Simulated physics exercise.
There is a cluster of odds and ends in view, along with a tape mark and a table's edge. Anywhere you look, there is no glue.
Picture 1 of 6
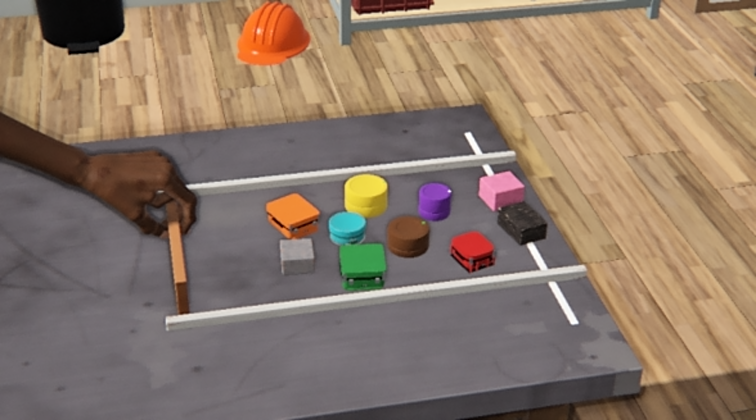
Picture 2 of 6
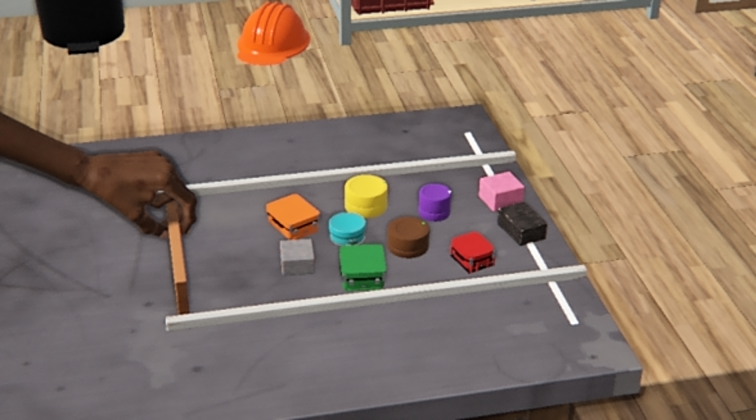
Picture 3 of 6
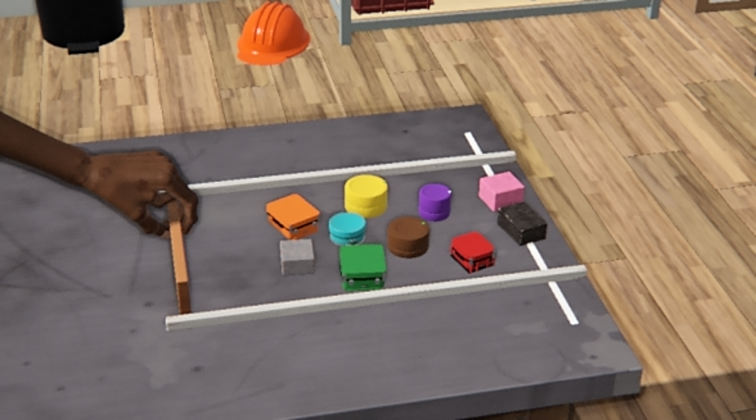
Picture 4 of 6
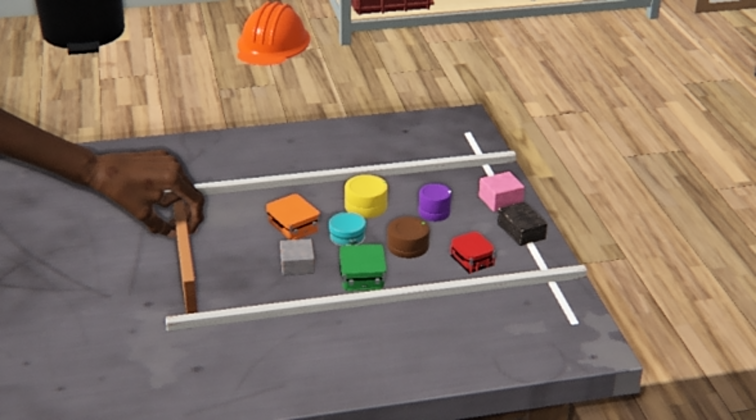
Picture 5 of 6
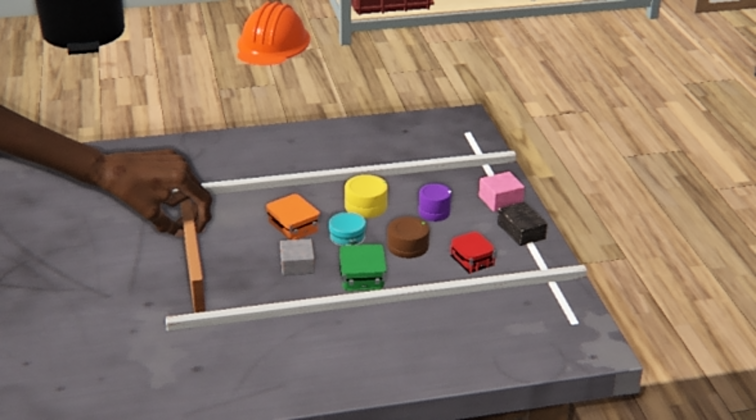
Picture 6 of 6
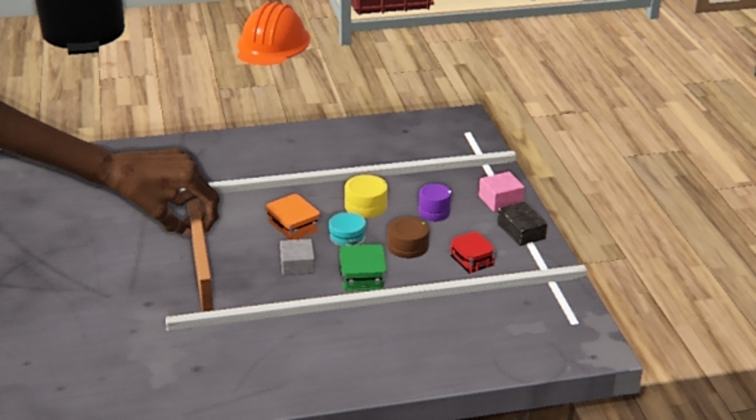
We see a hand holding an upright orange-brown board between two pale rails on a grey table, at first nearly still, then sliding it slightly right toward colourful blocks, tins and cases, which stay unmoved near a white tape line.
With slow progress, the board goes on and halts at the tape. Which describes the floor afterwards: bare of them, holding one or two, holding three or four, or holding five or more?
The floor is holding five or more.
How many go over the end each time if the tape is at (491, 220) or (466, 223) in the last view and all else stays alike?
Respectively 2 and 0.
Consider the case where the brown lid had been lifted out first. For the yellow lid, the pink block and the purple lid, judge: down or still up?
So: The yellow lid does not drop, the pink block goes down, the purple lid goes down.
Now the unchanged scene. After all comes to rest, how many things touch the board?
I count 4 of them.
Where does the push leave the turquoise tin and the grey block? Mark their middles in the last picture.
Turquoise tin: (532, 209); grey block: (541, 229).
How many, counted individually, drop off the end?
A count of exactly 6.
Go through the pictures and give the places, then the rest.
The first frame shows black block (522, 223); pink block (502, 191); red case (473, 253); board (175, 237); tape (515, 217).
The second frame shows pink block (502, 191); yellow lid (366, 197).
The third frame shows red case (473, 253); board (176, 237).
The fourth frame shows black block (522, 223); turquoise tin (348, 230).
The fifth frame shows pink block (502, 191); grey block (297, 257).
The sixth frame shows black block (522, 223); pink block (502, 191); red case (473, 253); board (198, 234); tape (515, 217).
Early on, none off yet; black block at rest near (522, 223); pink block at rest near (502, 191); red case at rest near (473, 253).
Finally, the number that fall off is five or more; lost, yellow lid, brown lid, purple lid, red case, pink block and black block.
